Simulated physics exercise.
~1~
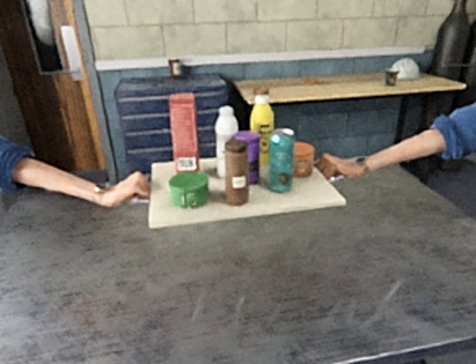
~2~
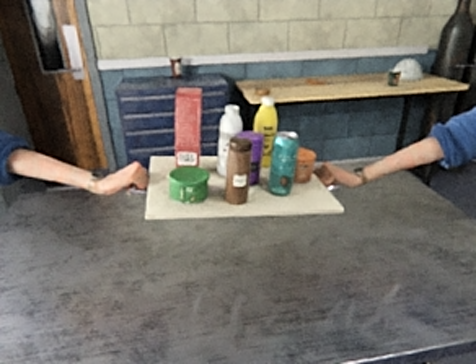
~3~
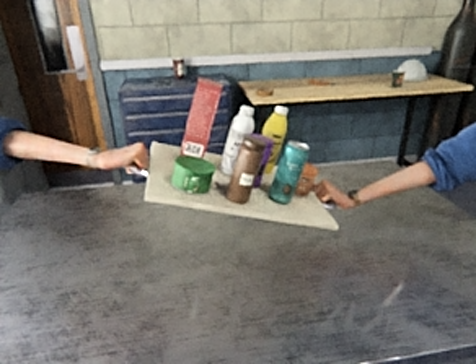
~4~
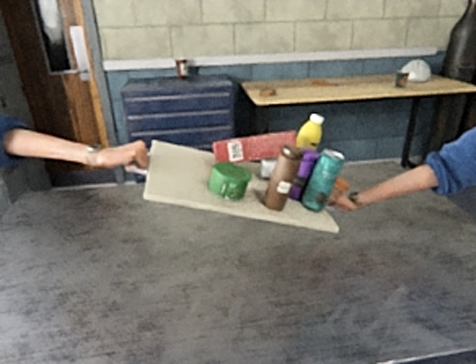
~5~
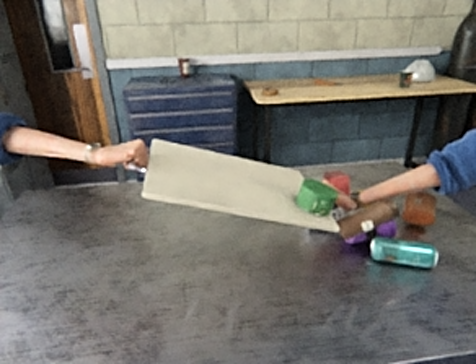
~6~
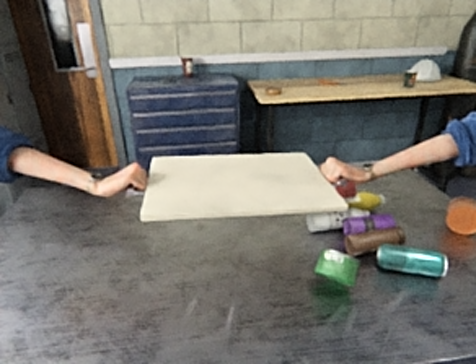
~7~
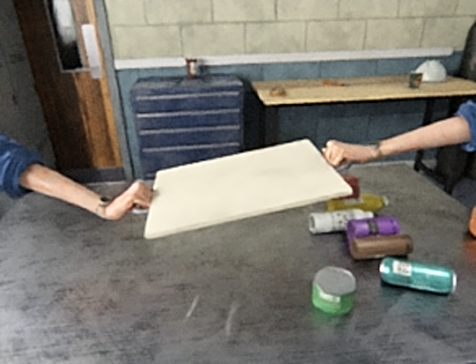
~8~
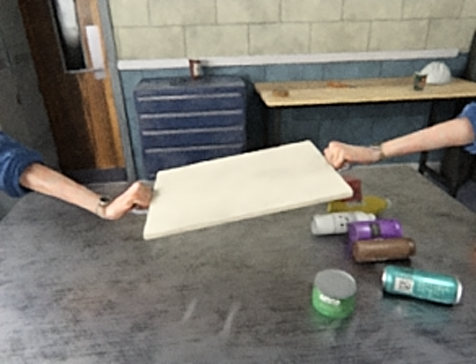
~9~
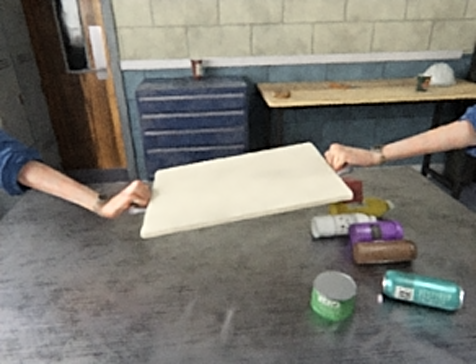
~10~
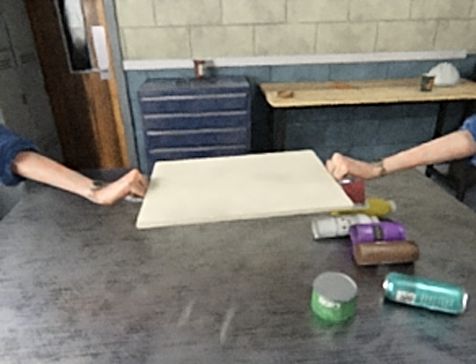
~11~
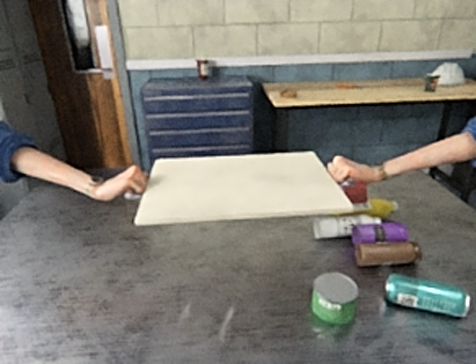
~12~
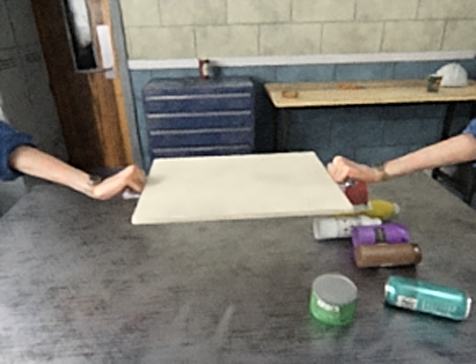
A hand-held tray tips right, spilling all its containers onto the table, then levels out empty.
